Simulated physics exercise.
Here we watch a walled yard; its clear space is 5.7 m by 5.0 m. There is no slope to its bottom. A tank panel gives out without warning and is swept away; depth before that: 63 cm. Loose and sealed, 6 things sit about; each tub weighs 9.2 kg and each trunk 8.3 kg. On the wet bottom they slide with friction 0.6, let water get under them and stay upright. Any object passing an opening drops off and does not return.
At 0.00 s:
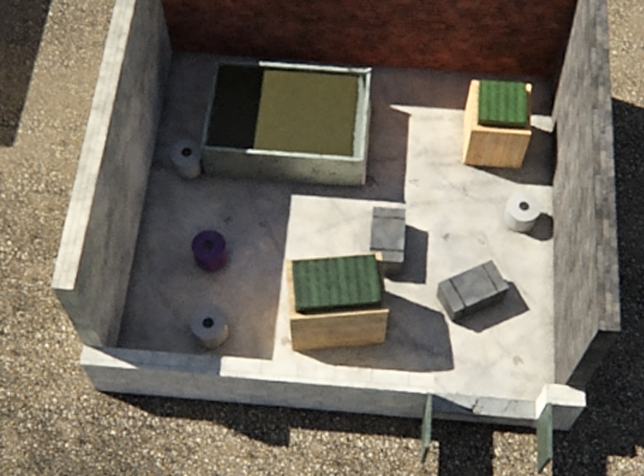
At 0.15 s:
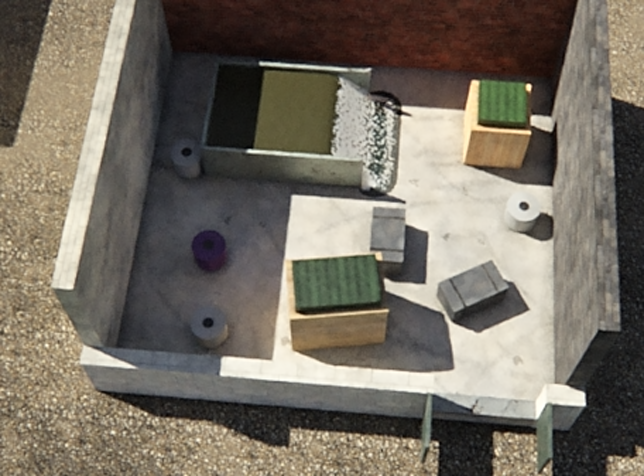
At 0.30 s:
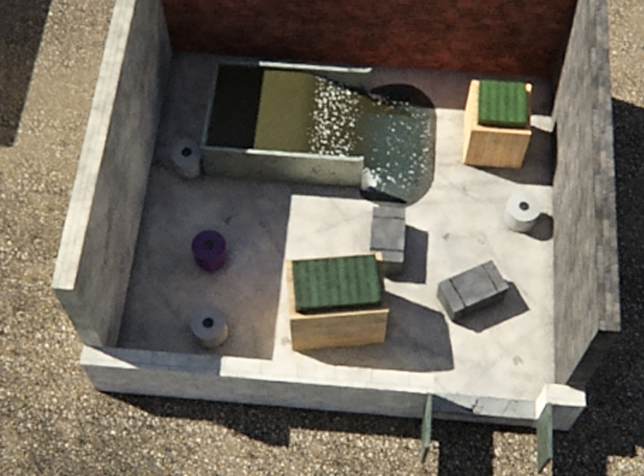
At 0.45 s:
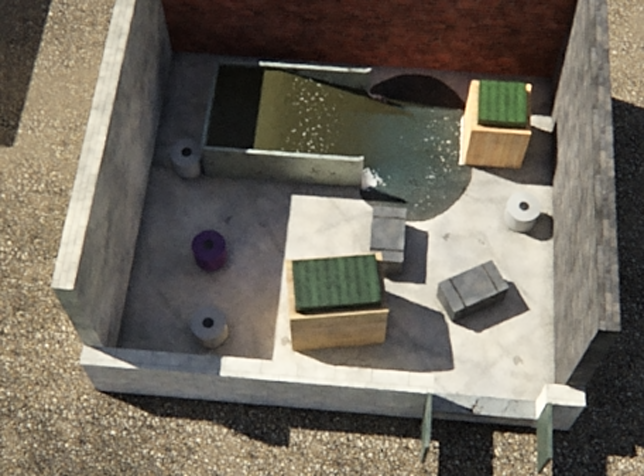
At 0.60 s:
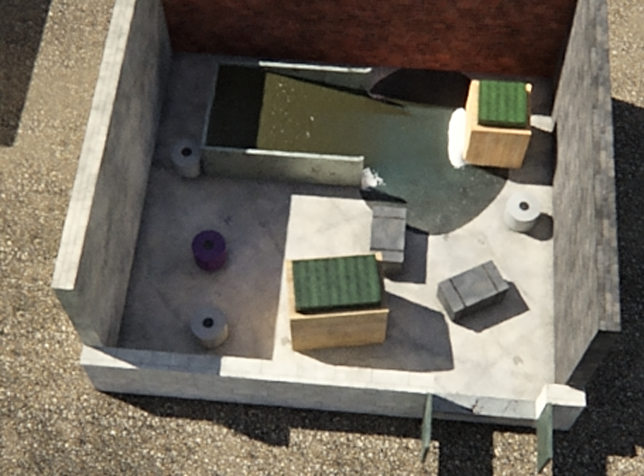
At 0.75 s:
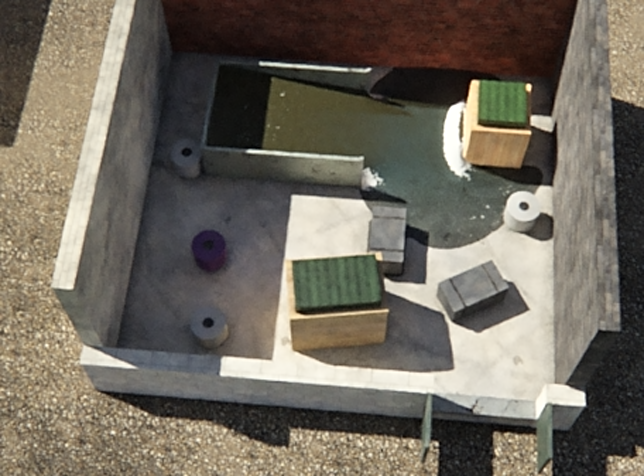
Murky water sits in a rectangular tank at the back left of a walled yard, then bursts out through its right end in a white, foamy rush. It fans across the pale floor, reaches the wooden crate at the back right and foams against its side, while the crates, tubs and grey boxes stay put.
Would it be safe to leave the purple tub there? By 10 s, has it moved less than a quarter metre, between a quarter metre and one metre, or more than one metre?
I think it's going to hold steady.
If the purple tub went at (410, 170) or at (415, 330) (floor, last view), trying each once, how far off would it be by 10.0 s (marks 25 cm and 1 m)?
In that order: It goes a long way; it goes a long way.
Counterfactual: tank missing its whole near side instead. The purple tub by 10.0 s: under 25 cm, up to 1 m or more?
I'd say the purple tub gets swept off.
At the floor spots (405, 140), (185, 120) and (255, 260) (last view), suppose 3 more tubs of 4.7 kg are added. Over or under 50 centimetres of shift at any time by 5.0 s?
In the order listed: Across the line; behind the line; behind the line.
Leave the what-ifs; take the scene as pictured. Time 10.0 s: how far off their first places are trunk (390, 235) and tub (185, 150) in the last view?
Respectively: 60 cm / 60 cm.
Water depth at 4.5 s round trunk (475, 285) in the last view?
I'd say some 11 cm.
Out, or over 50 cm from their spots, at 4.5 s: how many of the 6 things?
2 in all.
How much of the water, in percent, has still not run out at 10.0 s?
62 %.
After 2.0 s the purple tub is near (208, 245), 0.0 m from its start, aground; 0 of 6 are out; 1 afloat.
After 4.5 s the purple tub is near (208, 245), 0.0 m from its start, aground; 1 of 6 are out; 1 afloat.
After 7.0 s the purple tub is near (208, 245), 0.0 m from its start, aground; 2 of 6 are out; 0 afloat.
After 10.0 s the purple tub is near (209, 245), 0.0 m from its start, aground; 2 of 6 are out; 0 afloat.
